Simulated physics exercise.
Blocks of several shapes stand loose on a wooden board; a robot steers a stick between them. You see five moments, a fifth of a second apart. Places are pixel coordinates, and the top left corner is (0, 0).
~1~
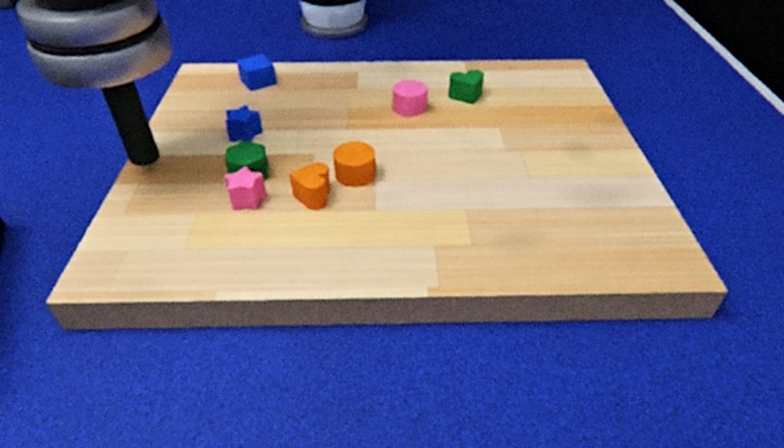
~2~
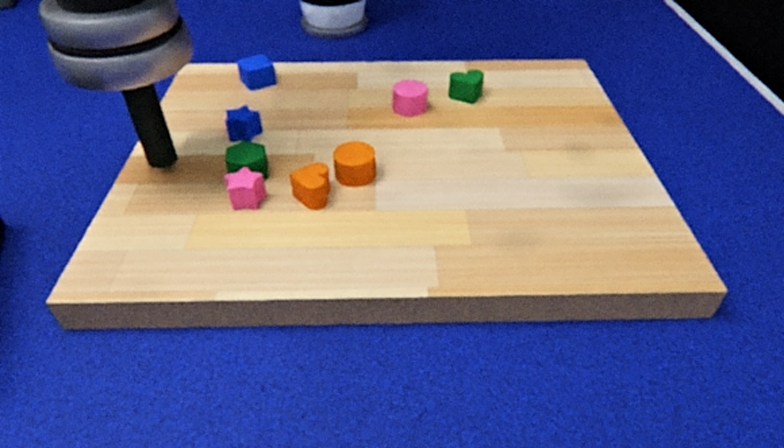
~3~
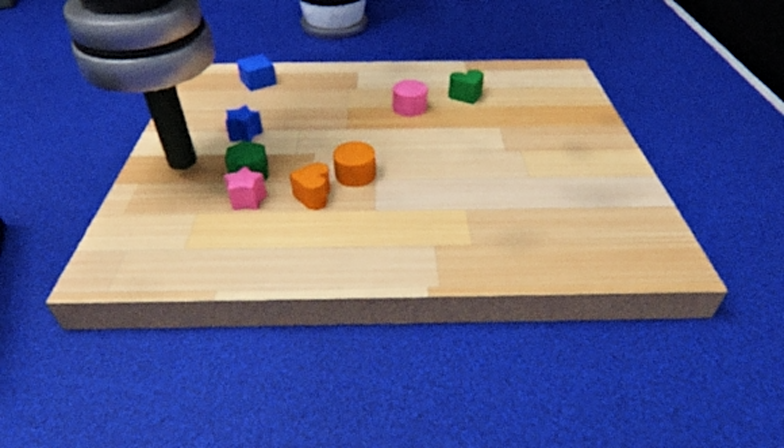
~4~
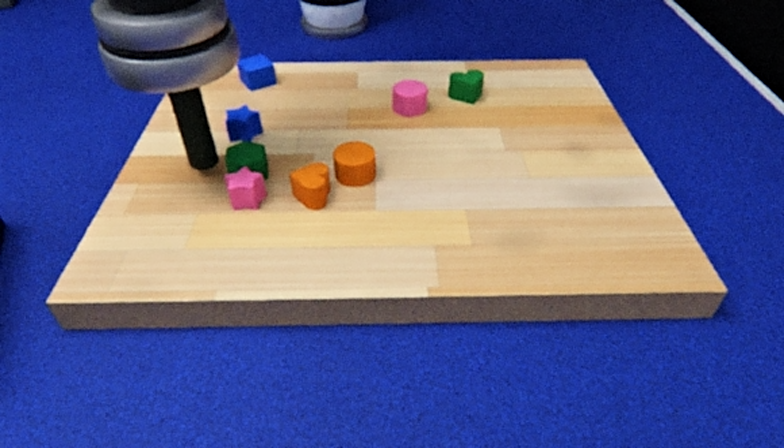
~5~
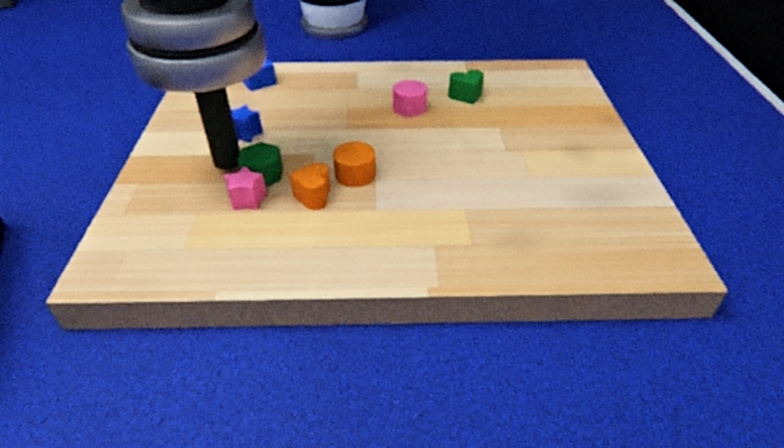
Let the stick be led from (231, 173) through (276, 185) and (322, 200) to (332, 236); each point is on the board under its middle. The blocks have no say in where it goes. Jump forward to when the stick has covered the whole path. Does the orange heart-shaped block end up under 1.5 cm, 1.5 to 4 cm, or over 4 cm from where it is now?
More than 4 cm.
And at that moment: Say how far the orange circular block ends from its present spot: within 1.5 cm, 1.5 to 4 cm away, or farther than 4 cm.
Medium: 1.5 to 4 cm.
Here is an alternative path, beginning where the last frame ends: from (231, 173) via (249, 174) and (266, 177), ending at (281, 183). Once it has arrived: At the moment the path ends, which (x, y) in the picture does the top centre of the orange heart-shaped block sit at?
The point I'd pick in the picture is (330, 181).
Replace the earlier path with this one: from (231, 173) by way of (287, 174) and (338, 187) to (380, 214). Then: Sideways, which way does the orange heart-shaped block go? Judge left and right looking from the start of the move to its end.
It's pushed right.
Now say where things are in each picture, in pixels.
Tip of the stick (145, 158), middles of tops, blue star-shaped block (240, 113), pink star-shaped block (242, 178), green hexagon (245, 152), orange heart-shaped block (311, 174), orange circular block (354, 153), in the first frame.
Stick (163, 160), nothing pushed, in the second frame.
Stick (183, 162), nothing pushed, in the third frame.
Stick (204, 162), nothing pushed, in the fourth frame.
Stick (228, 162), blue star-shaped block (240, 113), pink star-shaped block (242, 178), green hexagon (259, 153), orange heart-shaped block (311, 174), orange circular block (354, 153), in the fifth frame.
The first path, step by step. One third of the way, stick (274, 174); pink star-shaped block (245, 180), turned 20° clockwise; green hexagon (308, 160); orange heart-shaped block (326, 178).
Two thirds of the way, stick (320, 189); pink star-shaped block (245, 180), turned 20° clockwise; green hexagon (347, 163), turned 50° anticlockwise; orange heart-shaped block (352, 187), turned 30° clockwise; orange circular block (379, 147).
At the end, stick (331, 225); blue star-shaped block unmoved; pink star-shaped block (245, 180), turned 20° clockwise; green hexagon (347, 163), turned 50° anticlockwise; orange heart-shaped block (371, 197); orange circular block (379, 147).
